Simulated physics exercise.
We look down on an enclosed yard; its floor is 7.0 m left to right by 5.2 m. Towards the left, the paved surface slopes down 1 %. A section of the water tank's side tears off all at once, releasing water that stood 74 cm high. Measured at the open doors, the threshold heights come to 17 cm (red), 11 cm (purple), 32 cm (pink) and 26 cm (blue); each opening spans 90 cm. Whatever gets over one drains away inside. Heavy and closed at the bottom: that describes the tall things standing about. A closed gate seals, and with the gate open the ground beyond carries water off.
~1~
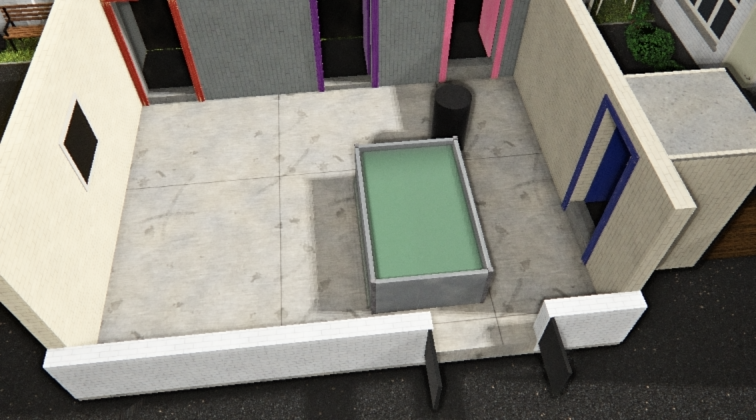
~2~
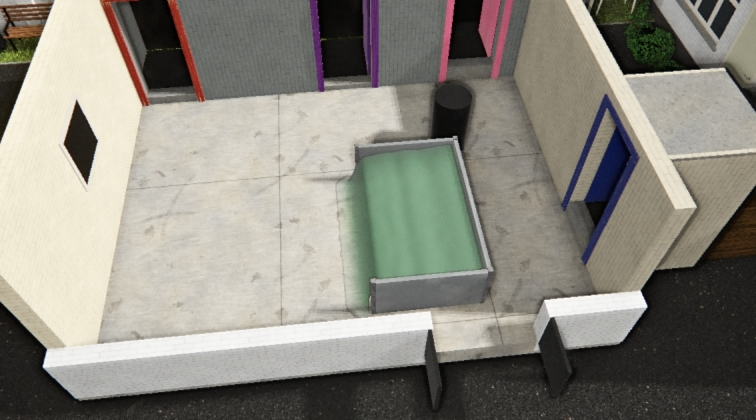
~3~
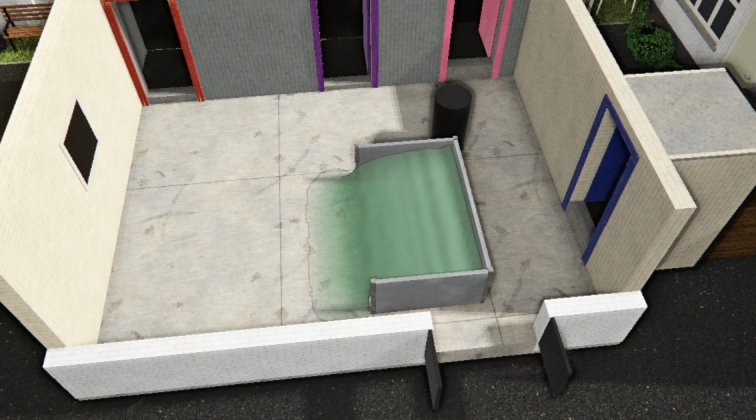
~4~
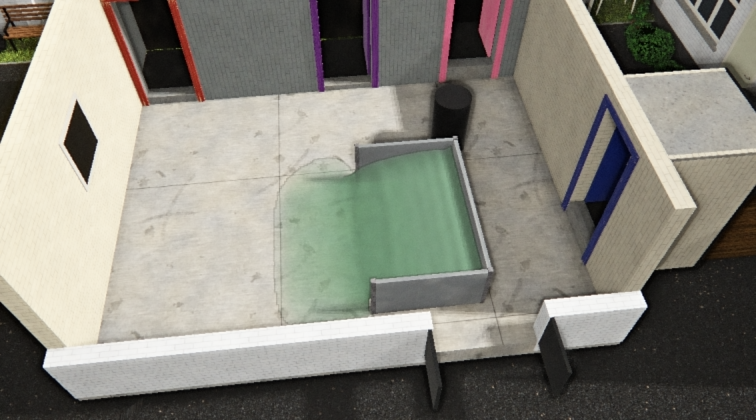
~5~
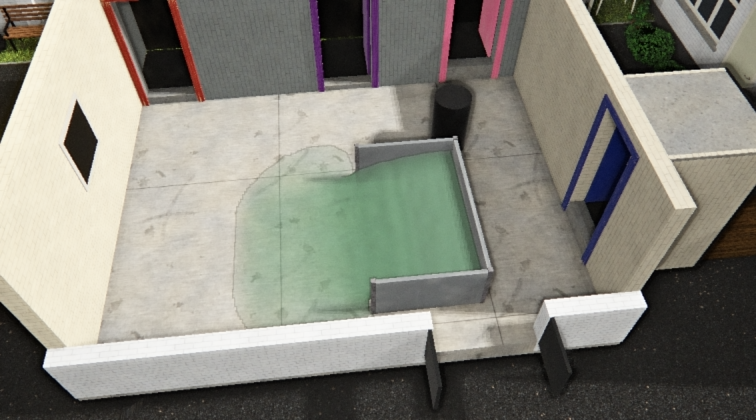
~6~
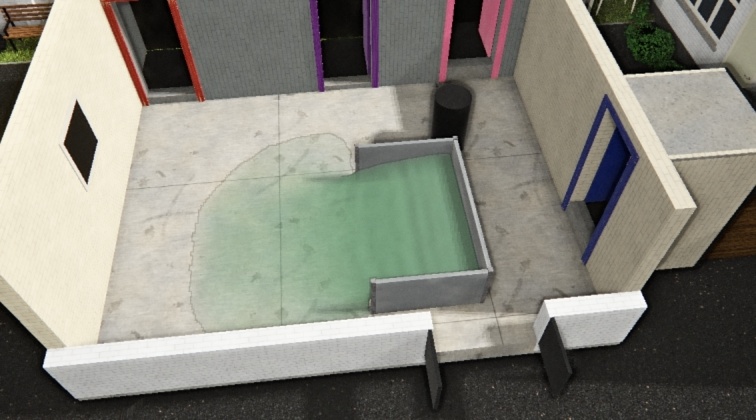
A grey-walled tank of green water stood in an enclosed paved yard until its left side gave way, and the water poured out and spread leftward across the floor, thinning as it went.
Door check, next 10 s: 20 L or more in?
Result: Red door: The inflow ends up higher than the cap, purple door: The inflow ends up lower than the cap, pink door: The inflow ends up lower than the cap, blue door: The inflow ends up lower than the cap.
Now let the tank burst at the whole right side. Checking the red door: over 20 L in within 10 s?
Then: Red short of it.
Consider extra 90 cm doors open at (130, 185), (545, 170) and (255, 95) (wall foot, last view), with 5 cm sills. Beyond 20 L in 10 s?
Check each in turn: The first succeeds, the second fails, the third succeeds.
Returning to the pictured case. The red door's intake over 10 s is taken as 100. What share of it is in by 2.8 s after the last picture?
By that time, around 50 per cent.
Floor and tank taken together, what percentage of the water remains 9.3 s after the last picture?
Some 94 in a hundred.
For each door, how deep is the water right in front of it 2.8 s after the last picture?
Depths: Red door 27 cm, purple door 0 cm, pink door 0 cm, blue door 0 cm.
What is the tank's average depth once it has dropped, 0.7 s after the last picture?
26 cm.
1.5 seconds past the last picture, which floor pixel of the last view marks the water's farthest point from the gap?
Roughly at pixel (143, 106).
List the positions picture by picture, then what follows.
Still water, 74 cm deep, in the water tank at (418, 207), in the first frame.
The front is at (352, 178), 1.3 m from the gap at (367, 230); 0.6 m2 of floor is under water; 74 cm left at the back of the water tank, in the second frame.
Water pours out at (367, 232) and has run 1.5 m, to (327, 175); typically 14 cm deep outside, 69 cm at the water tank's back, in the third frame.
Water pours out at (367, 233) and has run 1.8 m, to (309, 168); typically 12 cm deep outside, 63 cm at the water tank's back, in the fourth frame.
Water pours out at (367, 234) and has run 2.2 m, to (287, 160); typically 10 cm deep outside, 62 cm at the water tank's back, in the fifth frame.
Water pours out at (367, 234) and has run 2.7 m, to (206, 211); typically 8 cm deep outside, 55 cm at the water tank's back, in the sixth frame.
Then, 0.7 s after the last picture water covers 45 % of the floor and is deepest (44 cm) near (93, 372); red door not reached, purple door not reached, pink door not reached, blue door not reached.
Then, 1.5 s after the last picture water covers 50 % of the floor and is deepest (48 cm) near (93, 372); red door 9 cm at the sill, 0 L in, purple door not reached, pink door not reached, blue door not reached.
Then, 2.8 s after the last picture water covers 50 % of the floor and is deepest (30 cm) near (143, 106); red door 27 cm at the sill, 54 L in, purple door not reached, pink door not reached, blue door not reached.
Then, 5.3 s after the last picture water covers 80 % of the floor and is deepest (18 cm) near (142, 112); red door 18 cm at the sill, 108 L in, purple door 9 cm at the sill, 0 L in, pink door 5 cm at the sill, 0 L in, blue door not reached.
Then, 9.3 s after the last picture water covers 95 % of the floor and is deepest (14 cm) near (93, 372); red door 8 cm at the sill, 110 L in, purple door 6 cm at the sill, 0 L in, pink door 11 cm at the sill, 0 L in, blue door 3 cm at the sill, 0 L in.
